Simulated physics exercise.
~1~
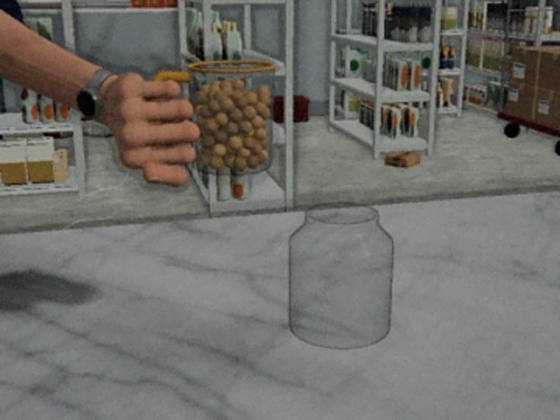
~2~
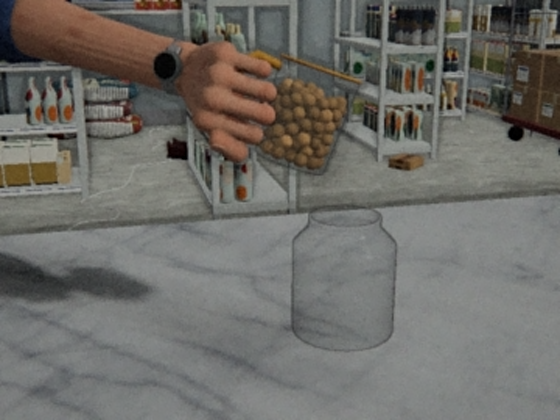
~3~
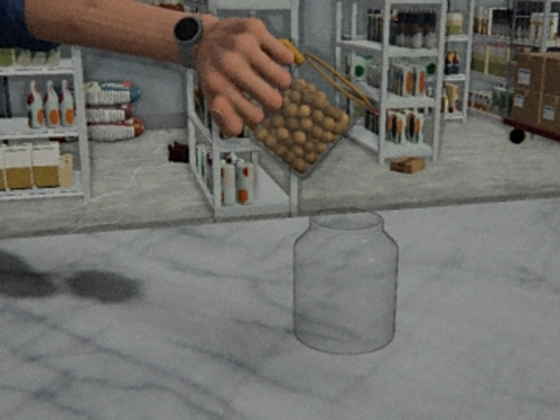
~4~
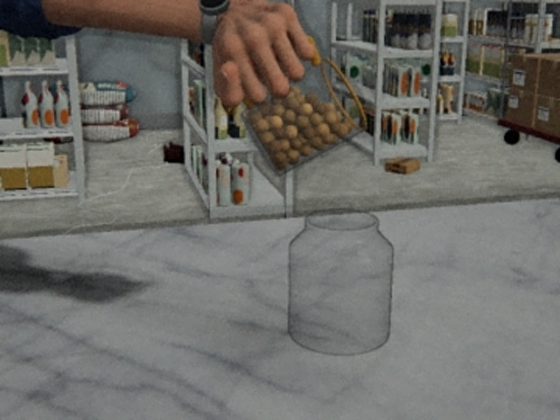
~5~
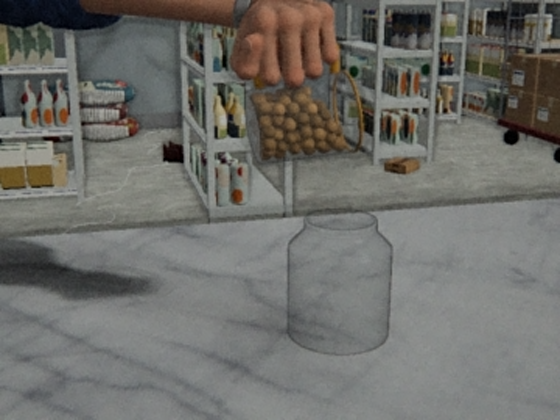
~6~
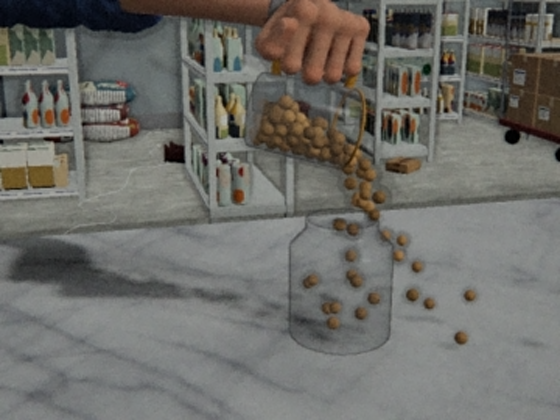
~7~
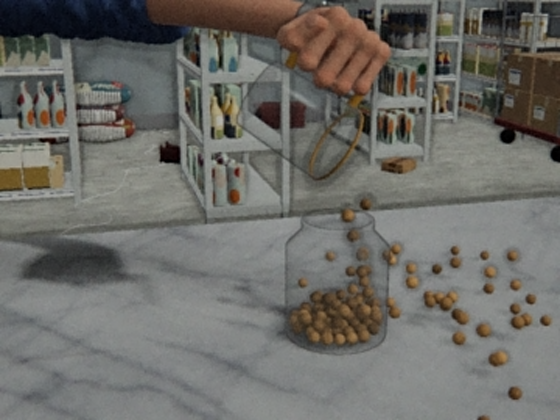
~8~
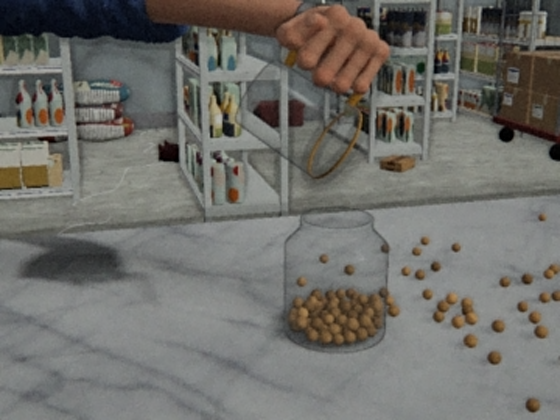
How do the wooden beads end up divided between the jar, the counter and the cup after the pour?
The bulk of the beads end up in the jar, and a part of them lie spilt outside it. Hardly any remain in the cup, which looks empty.
